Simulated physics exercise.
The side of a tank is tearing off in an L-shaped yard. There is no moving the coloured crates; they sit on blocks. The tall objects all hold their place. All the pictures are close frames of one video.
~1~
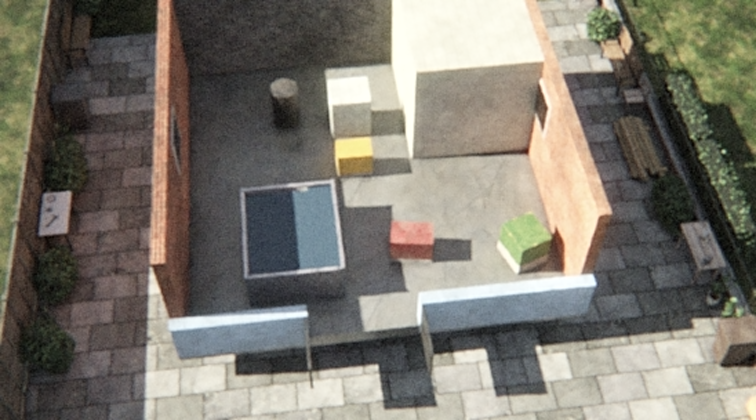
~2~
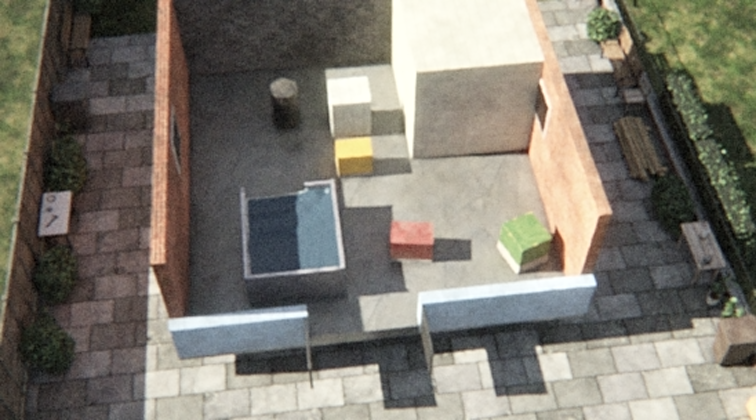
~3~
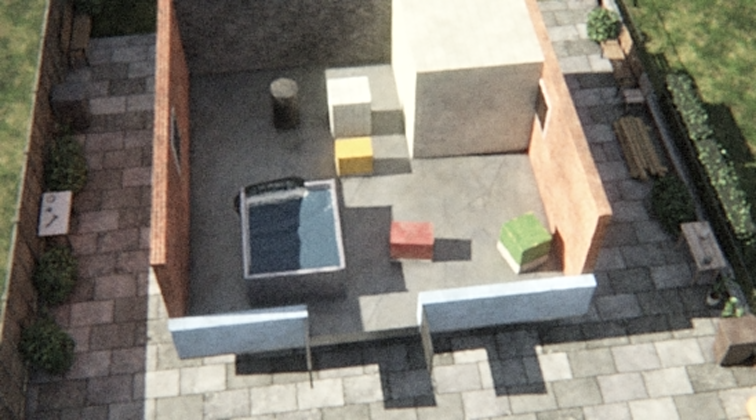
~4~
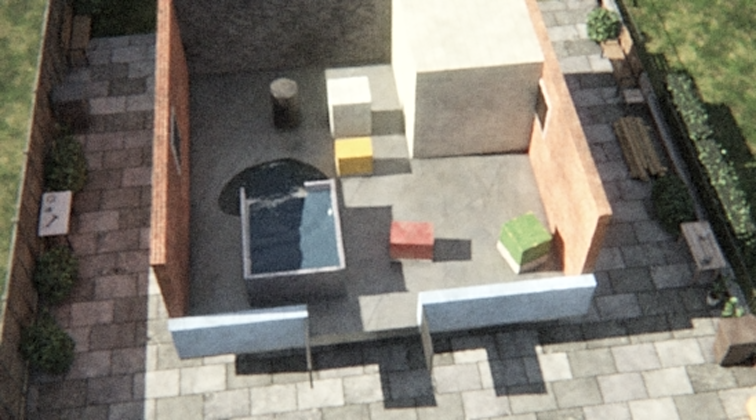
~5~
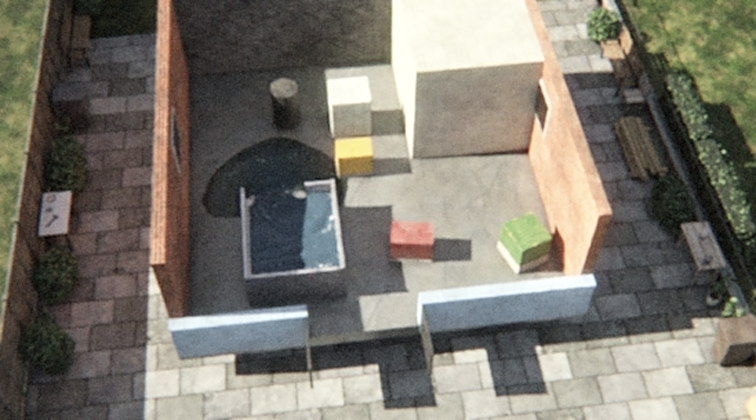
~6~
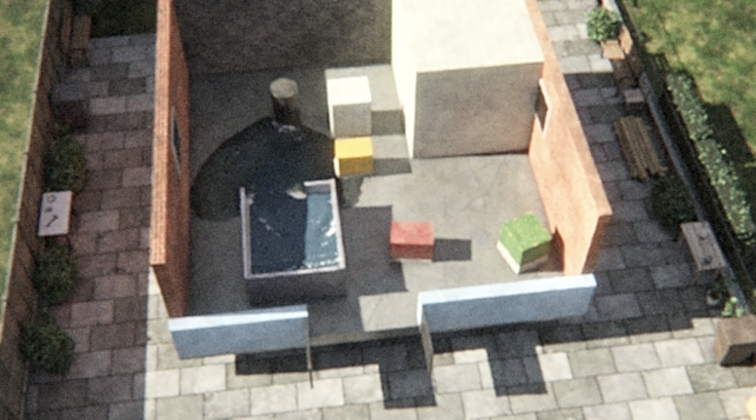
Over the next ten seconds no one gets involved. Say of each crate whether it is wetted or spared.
At the end, the yellow crate is hit; the green crate is spared; the red crate is hit.
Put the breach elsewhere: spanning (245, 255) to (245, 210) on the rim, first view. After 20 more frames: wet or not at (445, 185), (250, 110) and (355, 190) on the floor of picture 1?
In sequence: Untouched, inundated, untouched.
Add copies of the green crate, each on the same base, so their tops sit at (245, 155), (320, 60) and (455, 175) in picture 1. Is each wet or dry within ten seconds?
Result, in sequence: Is inundated, is inundated, is missed.
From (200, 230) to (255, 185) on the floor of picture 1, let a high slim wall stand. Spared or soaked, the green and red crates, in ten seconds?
My reading: Green keeps dry; red ends up wet.
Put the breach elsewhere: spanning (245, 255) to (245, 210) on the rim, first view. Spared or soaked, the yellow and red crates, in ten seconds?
Note - yellow remains untouched, red goes wet.
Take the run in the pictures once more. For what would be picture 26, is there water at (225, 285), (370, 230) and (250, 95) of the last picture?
Going through them one by one, the first is spared, the second spared and the third waterlogged.
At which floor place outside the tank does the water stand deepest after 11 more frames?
That spot is close to (205, 87).
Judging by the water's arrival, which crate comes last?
That one's the crate marked green.
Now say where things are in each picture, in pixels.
In the first frame, still water in the tank at (291, 230).
In the second frame, the front is at a hidden place, out from the gap on the tank's far side.
In the third frame, the front is at (297, 180), out from the gap on the tank's far side.
In the fourth frame, the front is at (290, 162), out from the gap on the tank's far side.
In the fifth frame, the front is at (277, 140), out from the gap on the tank's far side.
In the sixth frame, water pours out on the tank's far side and has run to (262, 121).
A moment on, water covers 30 % of the floor; the yellow crate water round its plinth, the green crate not reached, the red crate not reached.
Next, water covers 40 % of the floor; the yellow crate water round its plinth, the green crate not reached, the red crate not reached.
Then, water covers 50 % of the floor; the yellow crate water round its plinth, the green crate not reached, the red crate not reached.
Later, water covers 70 % of the floor; the yellow crate water round its plinth, the green crate water round its plinth, the red crate water round its plinth.
In the end, water covers 95 % of the floor; the yellow crate was topped, the green crate stayed above the water, the red crate was topped.
